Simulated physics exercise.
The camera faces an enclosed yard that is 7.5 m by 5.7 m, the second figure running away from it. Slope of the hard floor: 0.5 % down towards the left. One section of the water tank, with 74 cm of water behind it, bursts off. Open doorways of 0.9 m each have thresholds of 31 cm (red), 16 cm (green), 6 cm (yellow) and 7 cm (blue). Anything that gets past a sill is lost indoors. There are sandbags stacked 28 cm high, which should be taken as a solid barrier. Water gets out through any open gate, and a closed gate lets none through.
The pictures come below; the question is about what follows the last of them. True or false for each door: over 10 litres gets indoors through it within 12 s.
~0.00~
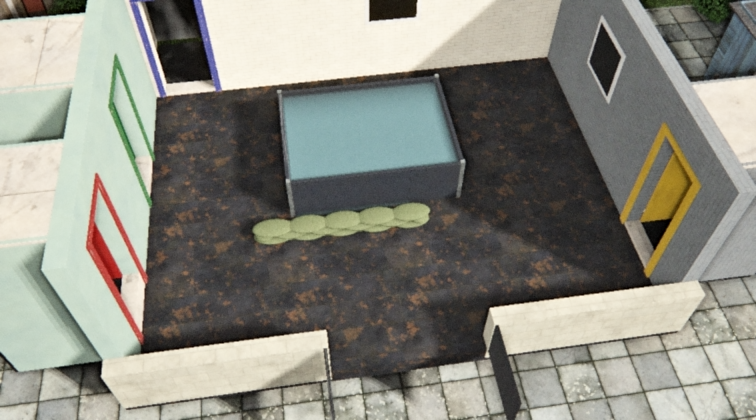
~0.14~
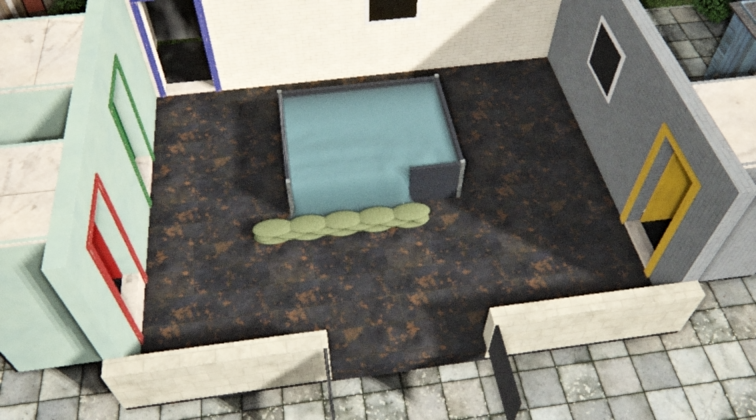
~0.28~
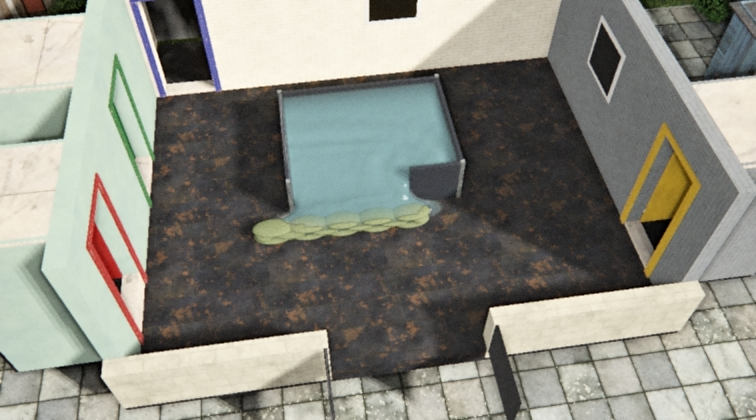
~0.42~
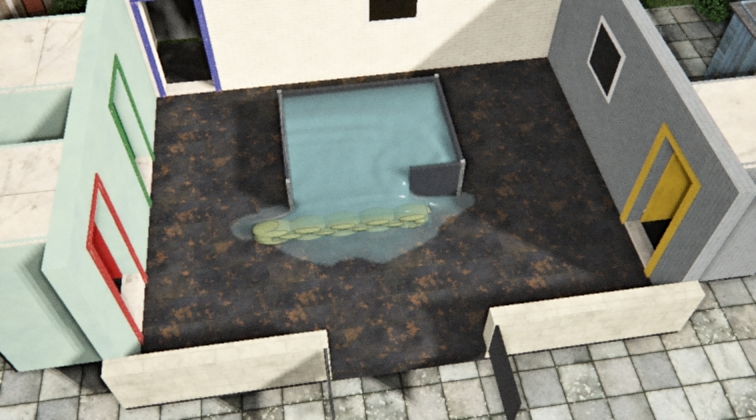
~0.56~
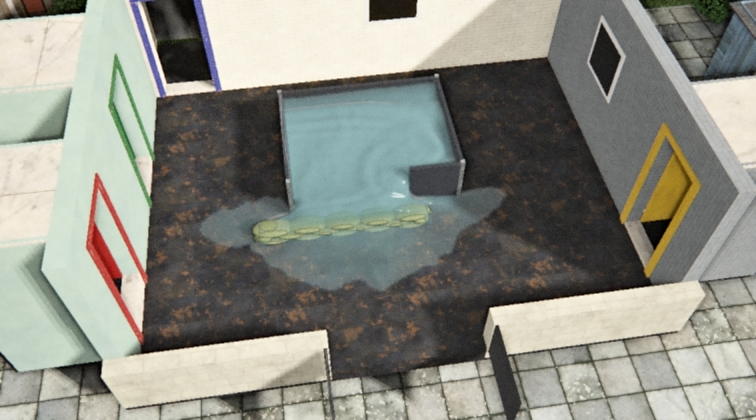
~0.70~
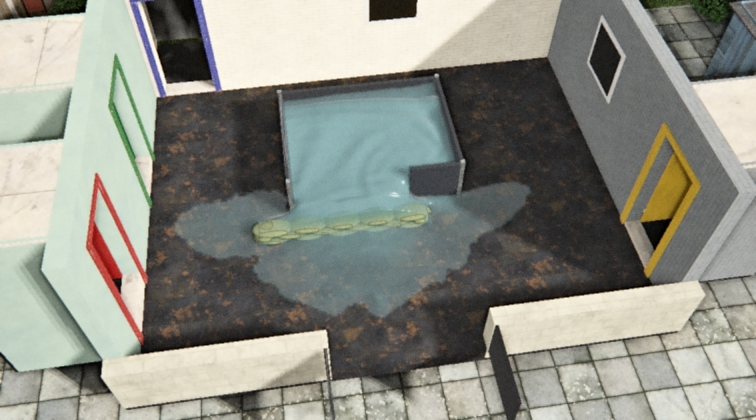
Red door - false, green door - false, yellow door - true, blue door - true.
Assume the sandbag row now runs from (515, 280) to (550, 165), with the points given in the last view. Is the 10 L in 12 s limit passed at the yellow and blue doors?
At the yellow door the limit is not reached, and at the blue door it is exceeded.
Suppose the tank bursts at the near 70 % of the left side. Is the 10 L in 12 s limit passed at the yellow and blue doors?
Against the limit, the yellow door exceeds it and the blue door exceeds it.
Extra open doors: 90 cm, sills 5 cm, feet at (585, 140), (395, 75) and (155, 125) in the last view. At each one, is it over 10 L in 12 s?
Well, the first is on the low side, the second is on the low side, and the third is on the high side.
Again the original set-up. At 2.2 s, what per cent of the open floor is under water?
Roughly 60 % of the floor is wet.
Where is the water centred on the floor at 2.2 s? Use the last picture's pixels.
Around (354, 191).
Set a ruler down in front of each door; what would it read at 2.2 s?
Centimetres: Red 6 / green 13 / yellow 11 / blue 0.
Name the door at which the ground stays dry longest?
The answer is the blue door.
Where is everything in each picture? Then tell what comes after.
The first picture shows the water tank at (367, 129) is whole and still, 74 cm deep.
In the second picture, the front is at (413, 210), 1.0 m from the gap at (351, 195); 0.4 m2 of floor is under water; 74 cm left at the back of the water tank.
In the third picture, the front is at (438, 207), 1.4 m from the gap at (352, 197); 1.0 m2 of floor is under water; 74 cm left at the back of the water tank.
In the fourth picture, the front is at (467, 204), 1.9 m from the gap at (352, 197); 2.4 m2 of floor is under water; 73 cm left at the back of the water tank.
In the fifth picture, water pours out at (352, 197) and has run 2.3 m, to (495, 197); typically 6 cm deep outside, 66 cm at the water tank's back.
In the sixth picture, the front is at (519, 192), 2.8 m from the gap at (352, 197); 5.9 m2 of floor is under water; 62 cm left at the back of the water tank.
After 1.4 s water covers 40 % of the floor and is deepest (62 cm) near (320, 221); red door not reached, green door 7 cm at the sill, 0 L in, yellow door not reached, blue door not reached.
After 2.2 s water covers 60 % of the floor and is deepest (47 cm) near (320, 221); red door 6 cm at the sill, 0 L in, green door 13 cm at the sill, 0 L in, yellow door 11 cm at the sill, 0 L in, blue door not reached.
After 3.5 s water covers 60 % of the floor and is deepest (42 cm) near (387, 213); red door 16 cm at the sill, 0 L in, green door 9 cm at the sill, 0 L in, yellow door 10 cm at the sill, 20 L in, blue door 10 cm at the sill, 3 L in.
After 7.0 s water covers 80 % of the floor and is deepest (30 cm) near (309, 223); red door 5 cm at the sill, 0 L in, green door 10 cm at the sill, 0 L in, yellow door 9 cm at the sill, 48 L in, blue door 12 cm at the sill, 48 L in.
After 12.0 s water covers 95 % of the floor and is deepest (24 cm) near (309, 223); red door 5 cm at the sill, 0 L in, green door 9 cm at the sill, 0 L in, yellow door 6 cm at the sill, 63 L in, blue door 6 cm at the sill, 87 L in.
